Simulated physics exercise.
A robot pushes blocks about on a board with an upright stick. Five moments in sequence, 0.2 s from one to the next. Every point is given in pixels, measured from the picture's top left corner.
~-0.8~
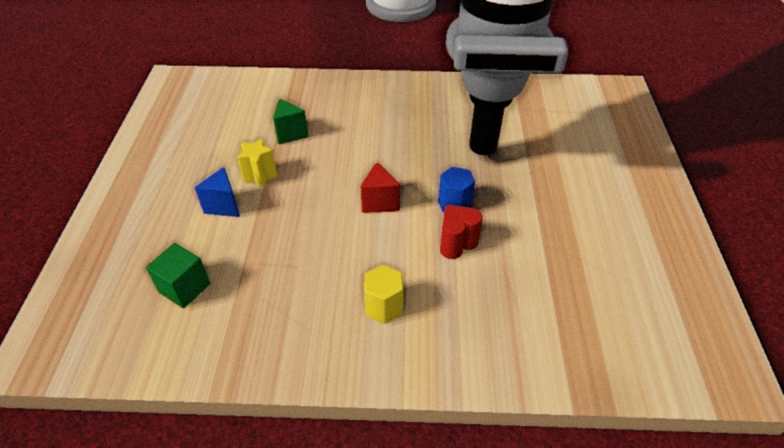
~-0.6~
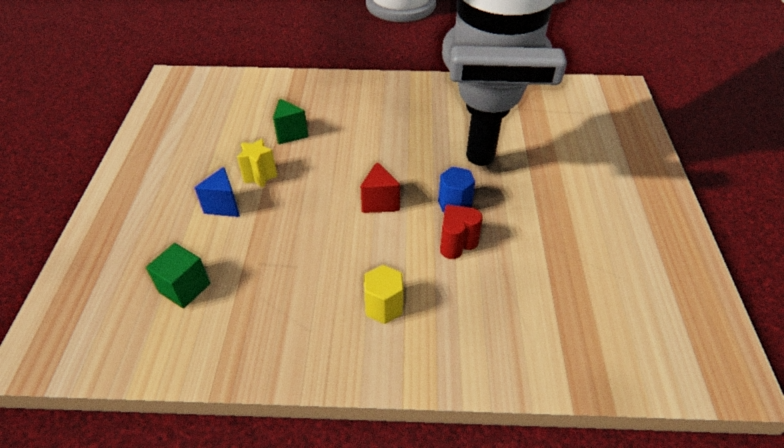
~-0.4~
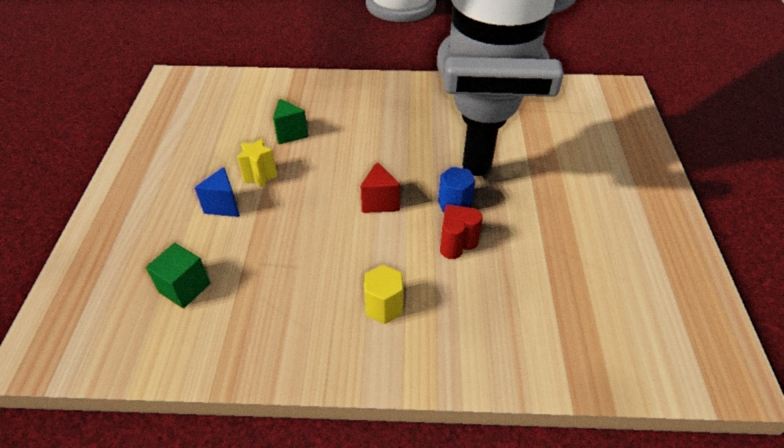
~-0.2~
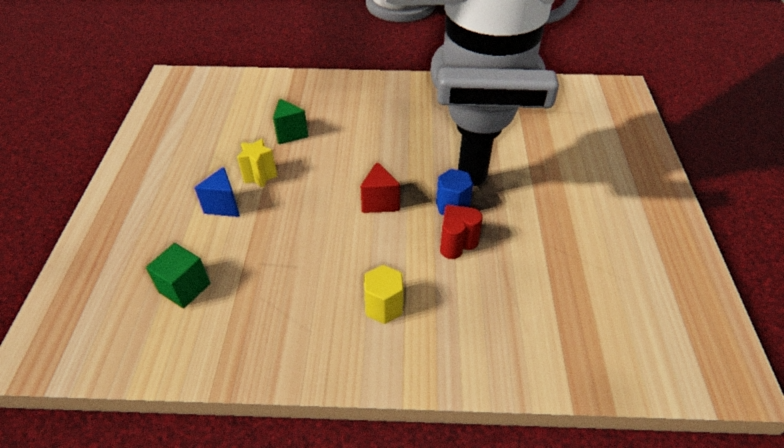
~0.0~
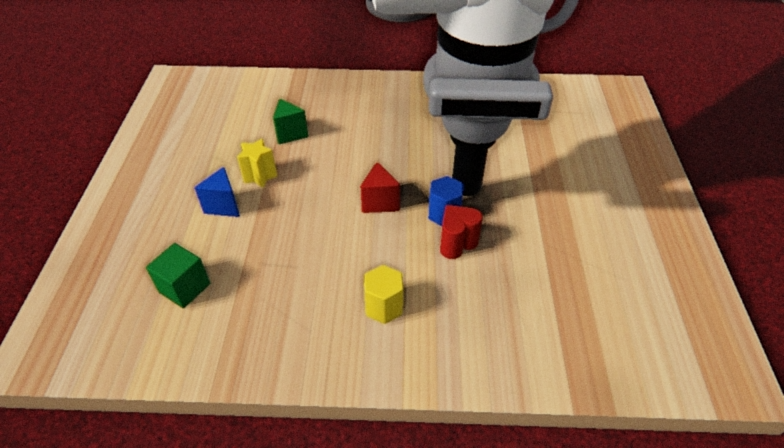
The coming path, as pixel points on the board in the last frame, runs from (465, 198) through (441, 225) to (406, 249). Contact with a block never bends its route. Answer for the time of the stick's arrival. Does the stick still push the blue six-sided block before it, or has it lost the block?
The stick still has it in front.
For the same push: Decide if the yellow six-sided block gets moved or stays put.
It gets no push and keeps its place.
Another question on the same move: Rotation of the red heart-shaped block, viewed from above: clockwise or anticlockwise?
The turn is anti-clockwise.
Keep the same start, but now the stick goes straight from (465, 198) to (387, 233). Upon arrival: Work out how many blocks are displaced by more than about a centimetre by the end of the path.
One block moves more than 1 cm.
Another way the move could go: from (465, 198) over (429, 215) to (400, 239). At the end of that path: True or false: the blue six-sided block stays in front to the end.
That is true.
On the path given first. Halfway along, stick (442, 214); blue six-sided block (413, 209), turned 35° clockwise; red heart-shaped block (459, 222), turned 25° anticlockwise.
At the end, stick (406, 238); red triangle still; yellow six-sided block still; blue six-sided block (372, 226), turned 55° clockwise; red heart-shaped block (458, 225), turned 45° anticlockwise.
